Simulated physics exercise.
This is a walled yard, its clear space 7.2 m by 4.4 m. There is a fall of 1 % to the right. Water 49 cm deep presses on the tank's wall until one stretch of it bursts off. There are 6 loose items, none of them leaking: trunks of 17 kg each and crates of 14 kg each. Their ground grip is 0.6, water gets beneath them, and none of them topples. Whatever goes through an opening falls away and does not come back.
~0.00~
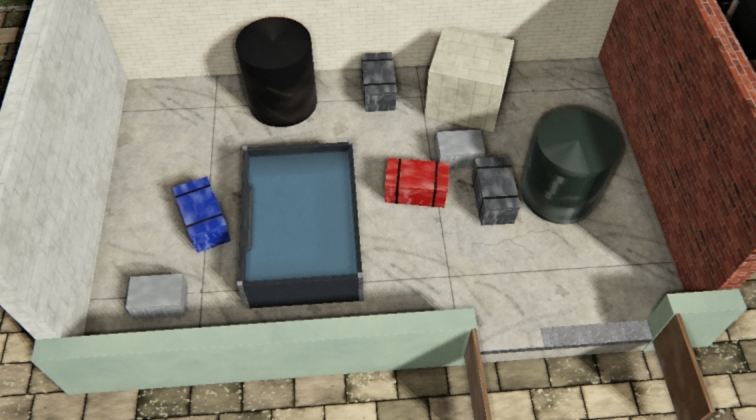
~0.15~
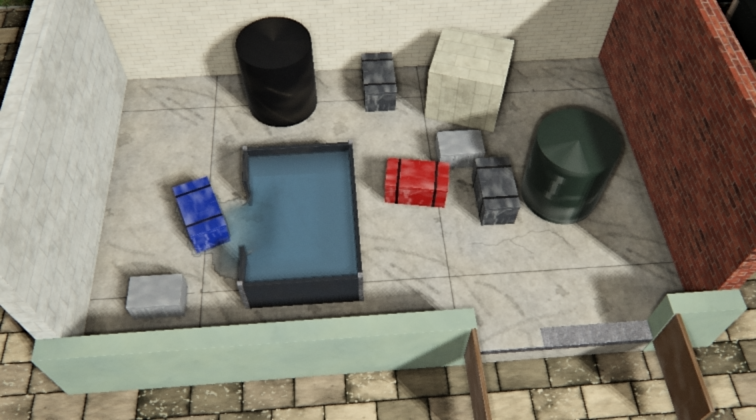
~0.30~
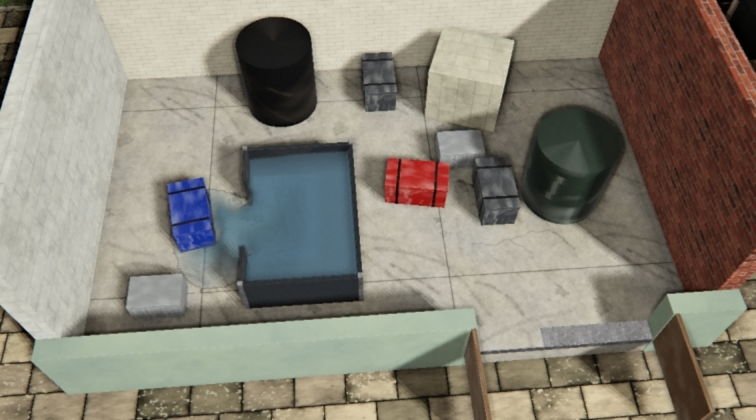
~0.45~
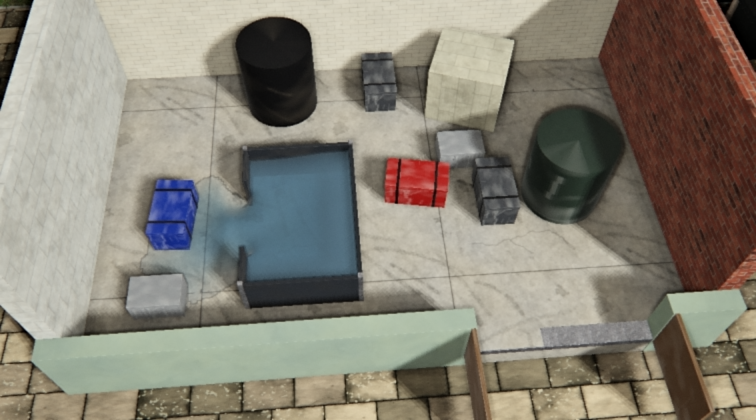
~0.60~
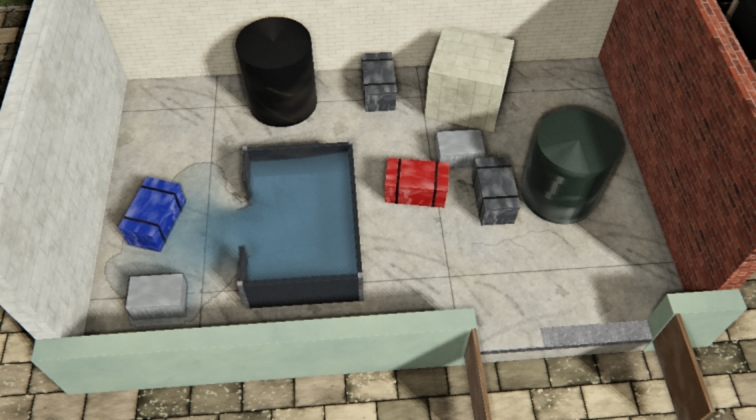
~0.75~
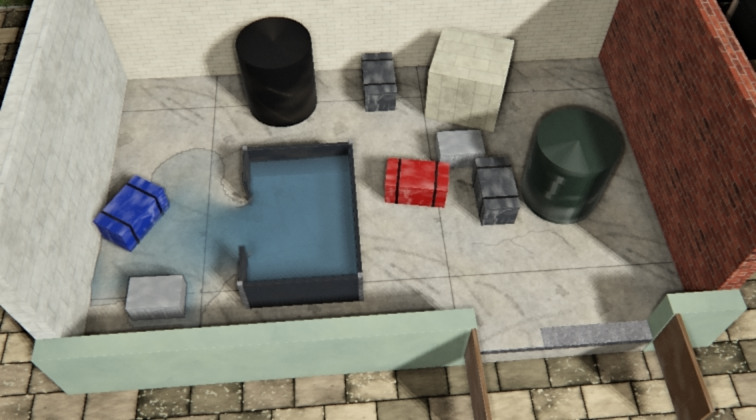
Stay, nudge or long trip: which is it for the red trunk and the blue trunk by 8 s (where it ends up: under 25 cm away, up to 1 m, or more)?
Result: Red trunk: More or less unmoved. Blue trunk: Far displaced.
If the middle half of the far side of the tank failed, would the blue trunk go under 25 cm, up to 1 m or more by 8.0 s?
Outcome for the blue trunk: It remains nearly still.
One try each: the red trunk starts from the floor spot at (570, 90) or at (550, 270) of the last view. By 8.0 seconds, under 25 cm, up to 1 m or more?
In that order: It holds its place; it barely shifts.
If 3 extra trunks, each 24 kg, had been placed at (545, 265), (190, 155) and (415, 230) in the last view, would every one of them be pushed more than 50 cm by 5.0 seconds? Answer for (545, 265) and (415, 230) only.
Respectively: Inside the limit and inside the limit.
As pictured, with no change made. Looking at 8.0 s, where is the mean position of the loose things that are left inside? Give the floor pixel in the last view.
Somewhere near (383, 181).
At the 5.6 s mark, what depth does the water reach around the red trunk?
Depth approx. 0 cm.
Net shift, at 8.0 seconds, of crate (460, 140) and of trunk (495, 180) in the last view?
In turn: 0 cm, 0 cm.
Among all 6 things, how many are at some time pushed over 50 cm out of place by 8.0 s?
Result: 2.
After 1.6 s the red trunk is near (417, 174), 0.0 m from its start, aground; the blue trunk is near (114, 169), 1.2 m from its start, afloat; 0 of 6 are out; 2 afloat.
After 3.6 s the red trunk is near (417, 174), 0.0 m from its start, aground; the blue trunk is near (186, 77), 2.2 m from its start, afloat; 0 of 6 are out; 1 afloat.
After 5.6 s the red trunk is near (417, 174), 0.0 m from its start, aground; the blue trunk is near (254, 134), 1.3 m from its start, afloat; 0 of 6 are out; 1 afloat.
After 8.0 s the red trunk is near (417, 174), 0.0 m from its start, aground; the blue trunk is near (309, 129), 1.8 m from its start, aground; 0 of 6 are out; 0 afloat.
